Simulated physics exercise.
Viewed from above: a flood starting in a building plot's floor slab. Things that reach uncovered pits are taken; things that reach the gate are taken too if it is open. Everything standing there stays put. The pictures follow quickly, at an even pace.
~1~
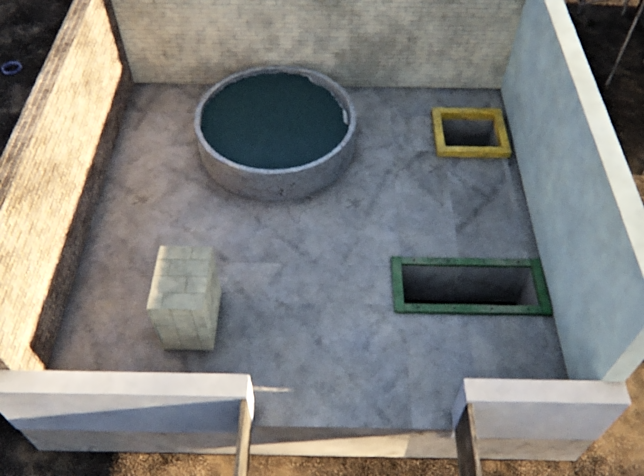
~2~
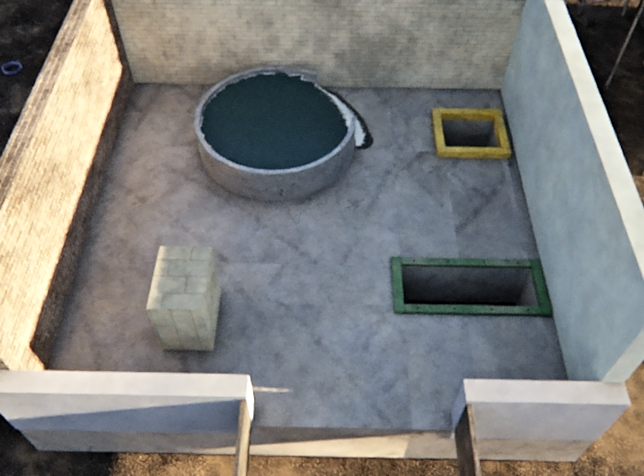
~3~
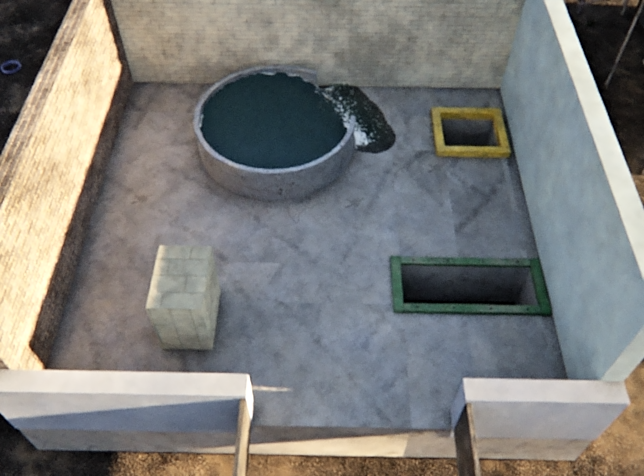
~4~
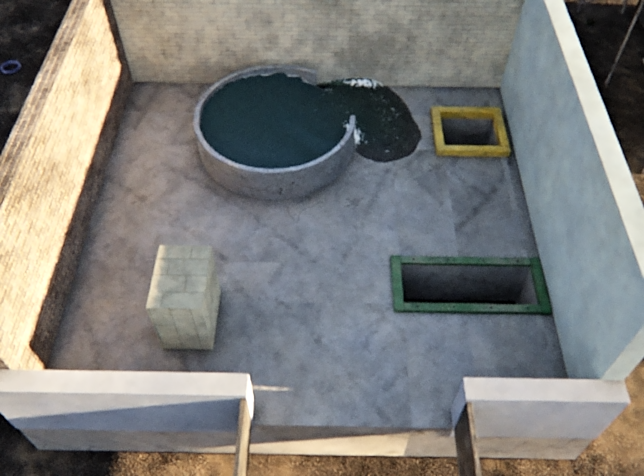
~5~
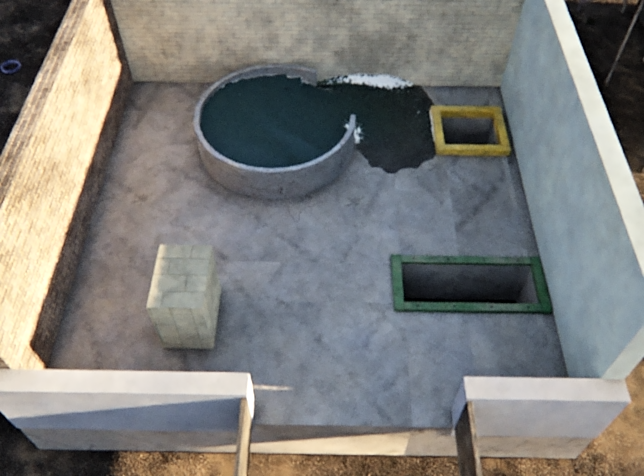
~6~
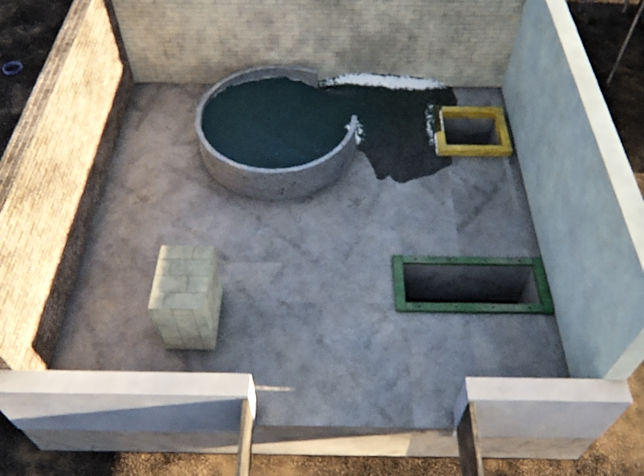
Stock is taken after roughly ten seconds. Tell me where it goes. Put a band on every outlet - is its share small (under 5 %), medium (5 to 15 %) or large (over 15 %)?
In the end, the gate has a small share, the green pit has a medium share, the yellow pit has a large share.
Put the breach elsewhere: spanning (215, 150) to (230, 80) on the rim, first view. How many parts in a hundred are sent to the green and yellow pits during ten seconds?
The green pit takes 4 per cent and the yellow pit 0 per cent.
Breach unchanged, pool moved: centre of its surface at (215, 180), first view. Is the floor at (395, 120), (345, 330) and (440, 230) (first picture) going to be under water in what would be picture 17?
In order: Inundated, then unflooded, then inundated.
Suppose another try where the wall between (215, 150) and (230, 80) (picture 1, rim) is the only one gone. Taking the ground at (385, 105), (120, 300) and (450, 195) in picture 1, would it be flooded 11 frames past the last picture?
In the order asked: Out of reach, sodden, out of reach.
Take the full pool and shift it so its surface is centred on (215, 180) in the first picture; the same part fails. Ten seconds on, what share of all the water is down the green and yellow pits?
Estimated shares - green: Some 15 in a hundred; yellow: Some 14 in a hundred.
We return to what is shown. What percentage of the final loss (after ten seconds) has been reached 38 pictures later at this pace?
Around 80 percent.
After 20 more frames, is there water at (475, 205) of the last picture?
Submerged.
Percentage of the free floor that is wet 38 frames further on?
Roughly 45 per cent.
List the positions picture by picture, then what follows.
The first frame shows still water in the round pool at (276, 119).
In the second frame, water pours out at (340, 112) and has run to (366, 144).
In the third frame, the front is at (389, 140), out from the gap at (340, 113).
In the fourth frame, the front is at (412, 140), out from the gap at (339, 113).
In the fifth frame, the front is at (433, 148), out from the gap at (340, 112).
In the sixth frame, water pours out at (341, 113) and has run to (445, 87).
A moment on, water covers 15 % of the floor; the gate 0 %, the green pit 0 %, the yellow pit 1 %.
Next, water covers 20 % of the floor; the gate 0 %, the green pit 0 %, the yellow pit 6 %.
Then, water covers 30 % of the floor; the gate 0 %, the green pit 3 %, the yellow pit 17 %.
Later, water covers 45 % of the floor; the gate 0 %, the green pit 7 %, the yellow pit 26 %.
In the end, water covers 65 % of the floor; the gate 2 %, the green pit 13 %, the yellow pit 27 %.
